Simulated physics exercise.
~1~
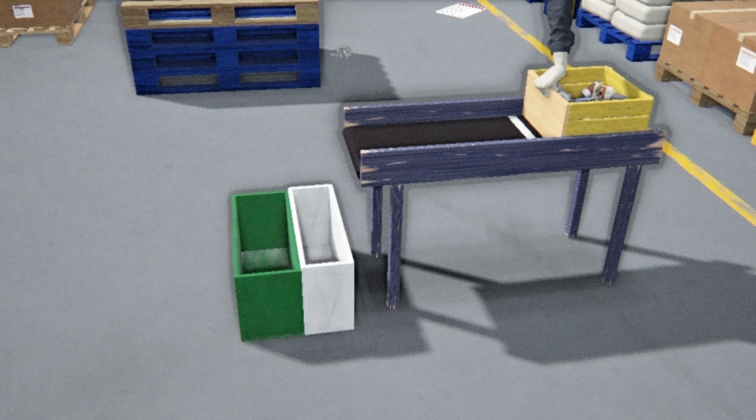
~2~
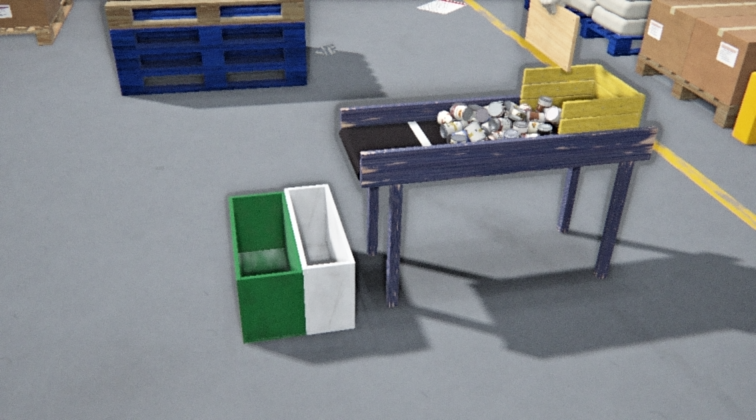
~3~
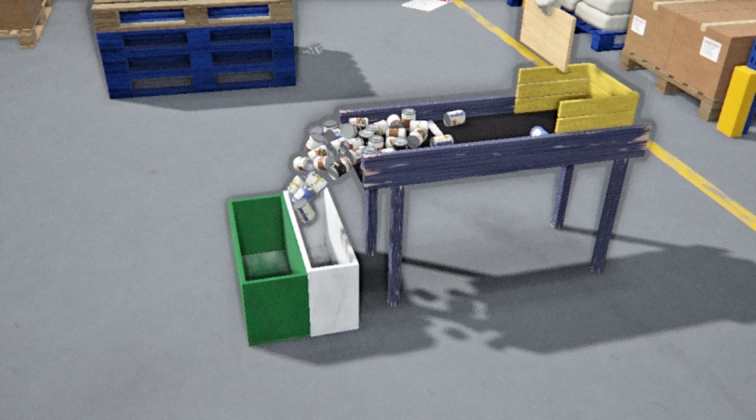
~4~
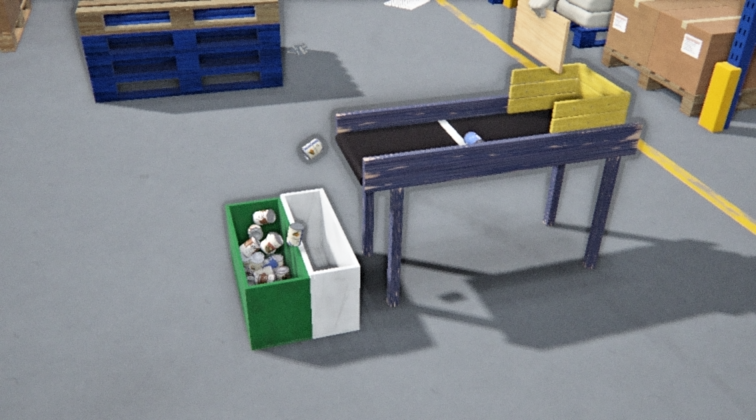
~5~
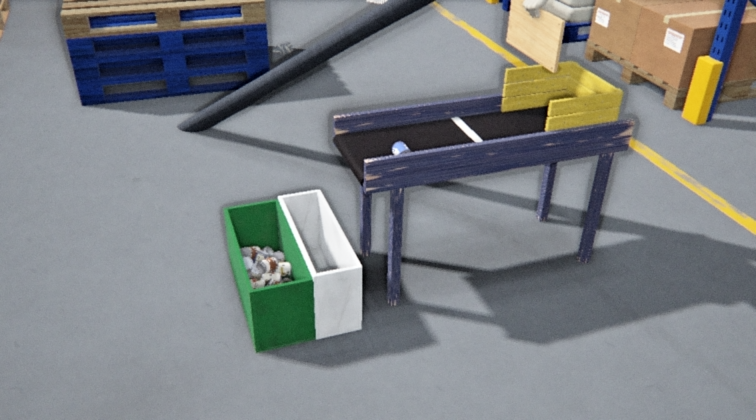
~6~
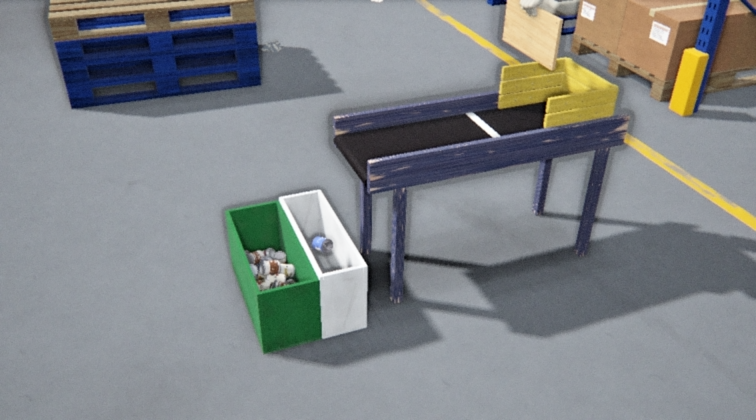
In the video, a hand lifts a gate at a yellow pen, and a belt carries small tins left and tips them off its end, nearly all landing in the green bin, before one last bluish tin drops into the nearer white tote as the emptied belt runs on.
